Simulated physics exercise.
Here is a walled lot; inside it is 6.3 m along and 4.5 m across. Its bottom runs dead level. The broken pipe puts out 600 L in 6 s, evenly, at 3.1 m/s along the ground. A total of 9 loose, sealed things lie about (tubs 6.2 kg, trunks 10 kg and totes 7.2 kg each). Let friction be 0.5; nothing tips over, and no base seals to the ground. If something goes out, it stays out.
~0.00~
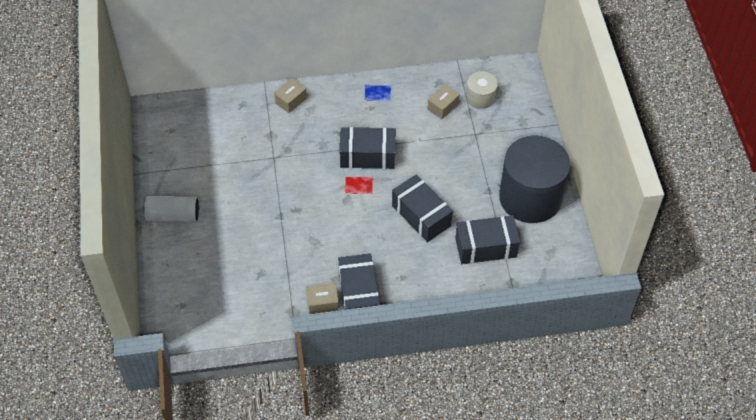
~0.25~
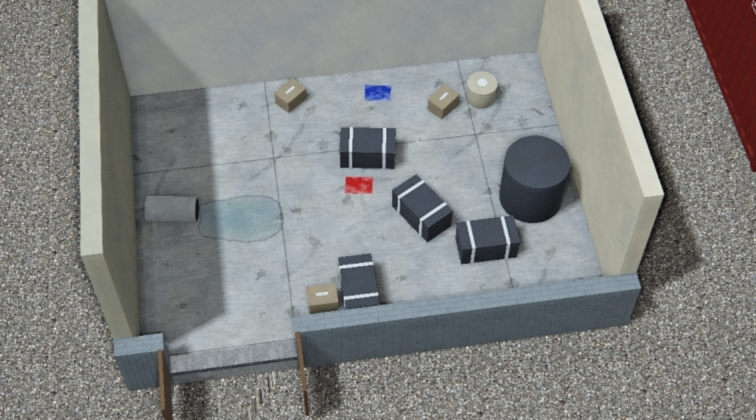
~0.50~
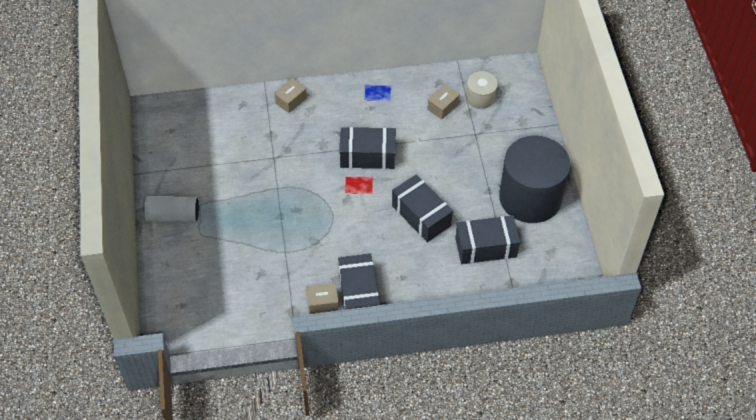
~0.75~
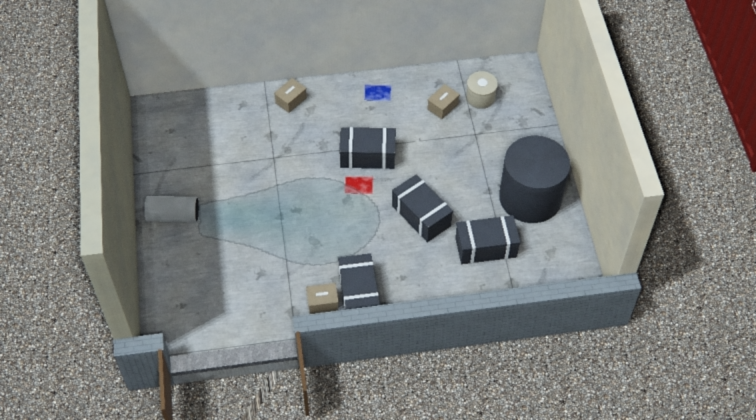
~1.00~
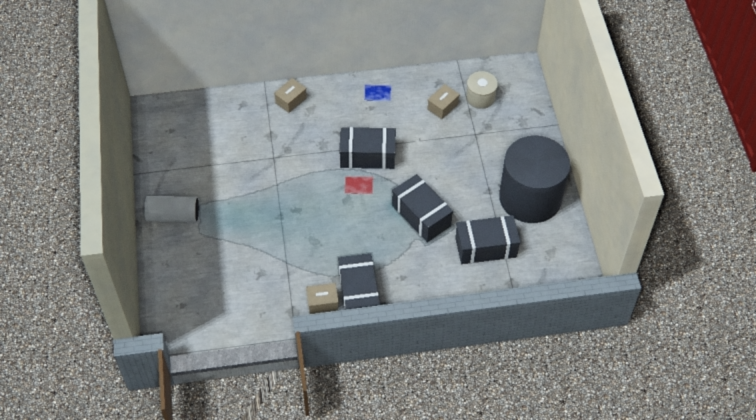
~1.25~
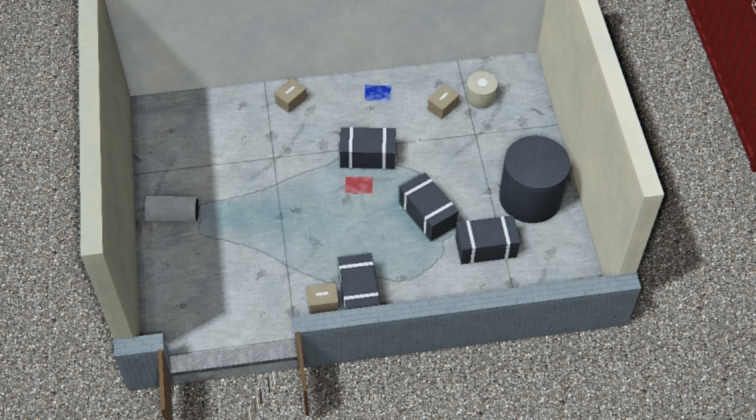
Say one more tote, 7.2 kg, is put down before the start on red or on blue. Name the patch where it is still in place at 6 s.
Blue.
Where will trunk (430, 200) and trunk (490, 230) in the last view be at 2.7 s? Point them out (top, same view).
Roughly (486, 183), then roughly (515, 235).
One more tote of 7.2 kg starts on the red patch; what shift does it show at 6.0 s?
About 150 cm.
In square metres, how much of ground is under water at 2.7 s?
Roughly 10.0 m2.
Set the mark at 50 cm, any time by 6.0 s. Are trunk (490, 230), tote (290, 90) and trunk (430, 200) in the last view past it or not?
In sequence: Beyond the mark / within the mark / beyond the mark.
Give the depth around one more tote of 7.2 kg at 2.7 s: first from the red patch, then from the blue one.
Around 3 cm for the first start, around 0 cm for the second.
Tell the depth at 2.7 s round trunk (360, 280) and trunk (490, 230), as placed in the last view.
Roughly 2 and 4 cm.
After 1.8 s on red it would be 25 cm off in 6 cm of water; on blue it would be 0 cm off in 0 cm of water.
After 2.7 s on red it would be 96 cm off in 3 cm of water; on blue it would be 0 cm off in 0 cm of water.
After 4.2 s on red it would be 159 cm off in 4 cm of water; on blue it would be 0 cm off in 0 cm of water.
After 6.0 s on red it would be 174 cm off in 3 cm of water; on blue it would be 0 cm off in 0 cm of water.
